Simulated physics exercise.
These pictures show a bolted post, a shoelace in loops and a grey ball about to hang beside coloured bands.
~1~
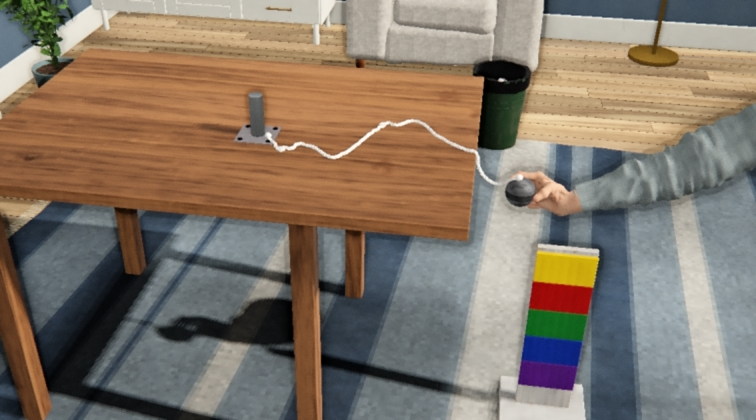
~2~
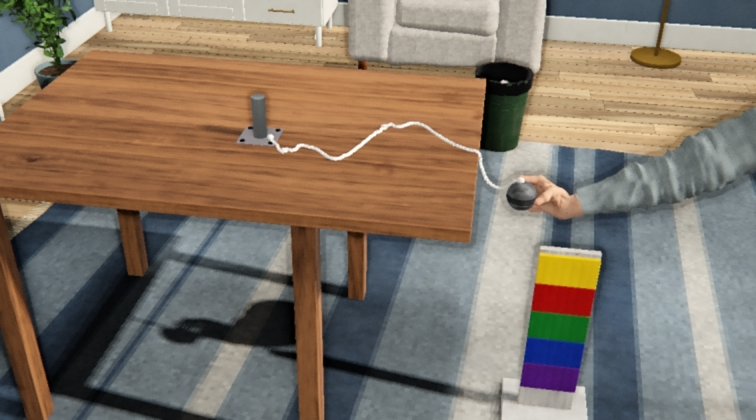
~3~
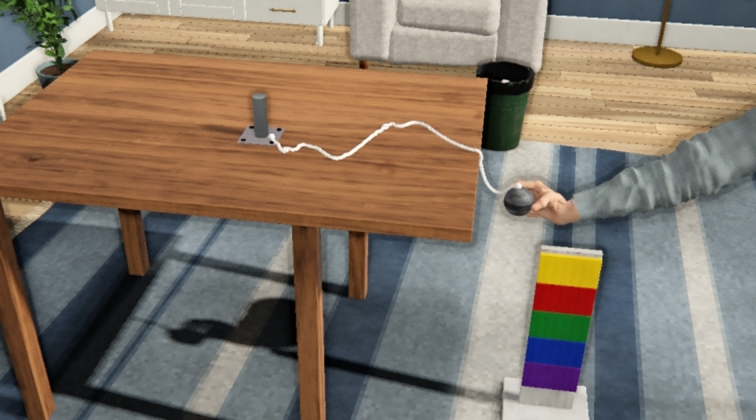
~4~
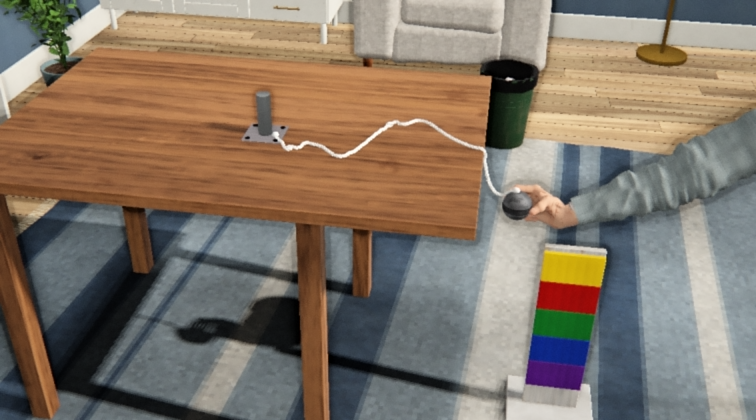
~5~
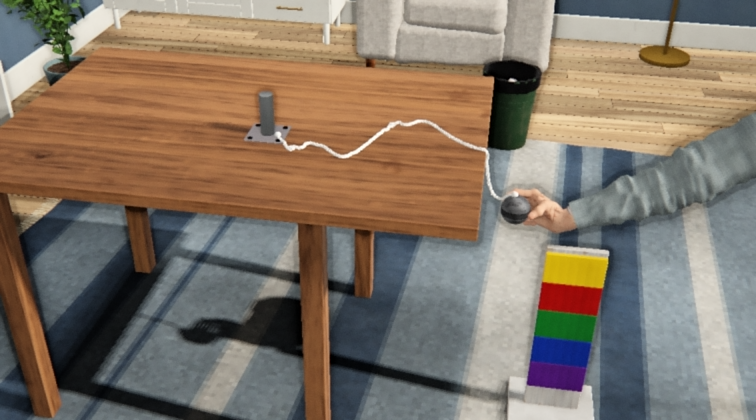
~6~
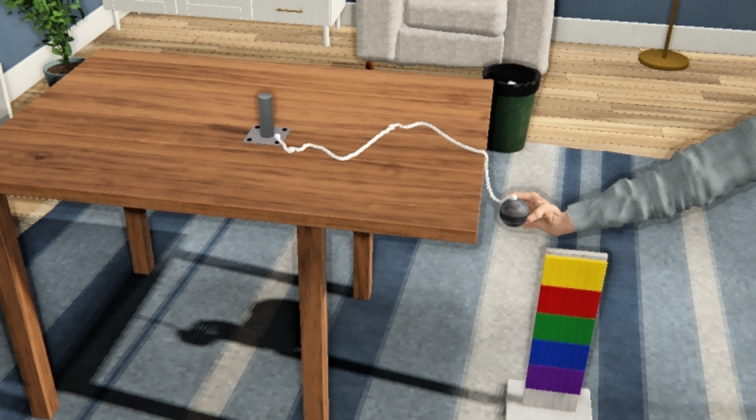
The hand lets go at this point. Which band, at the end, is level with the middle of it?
The middle is level with blue.
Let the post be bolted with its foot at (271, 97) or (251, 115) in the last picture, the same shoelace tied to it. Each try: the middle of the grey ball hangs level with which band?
In turn, green and then green.
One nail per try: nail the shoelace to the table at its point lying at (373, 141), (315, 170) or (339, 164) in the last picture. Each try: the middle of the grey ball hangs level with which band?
For the first place it's red, for the second green, and for the third green.
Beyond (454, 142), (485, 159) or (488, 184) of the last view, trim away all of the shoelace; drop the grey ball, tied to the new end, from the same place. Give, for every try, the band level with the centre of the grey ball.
Yellow; red; green.
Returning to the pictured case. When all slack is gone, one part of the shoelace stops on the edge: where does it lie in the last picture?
(393, 128), approximately.
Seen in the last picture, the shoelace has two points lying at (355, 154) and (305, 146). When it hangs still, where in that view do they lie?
First: (411, 152). Second: (345, 144).
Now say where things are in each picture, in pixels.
Grey ball (520, 192); yellow (565, 271); red (561, 299); green (556, 326); blue (552, 352); purple (547, 377), in the first frame.
Grey ball (522, 196); shoelace through (283, 152) (330, 158) (374, 135) (422, 125) (470, 150), in the second frame.
Grey ball (519, 201), in the third frame.
Grey ball (517, 205); shoelace through (288, 150) (335, 155) (379, 132) (427, 122) (475, 148), in the fourth frame.
Grey ball (515, 209), in the fifth frame.
Grey ball (514, 212); shoelace through (290, 152) (337, 158) (381, 135) (429, 126) (477, 151), in the sixth frame.
Soon after, ball near (450, 331); level with blue.
After that, ball near (477, 343); level with blue.
In the end, ball near (464, 341); level with blue. Its middle rests at the blue band.
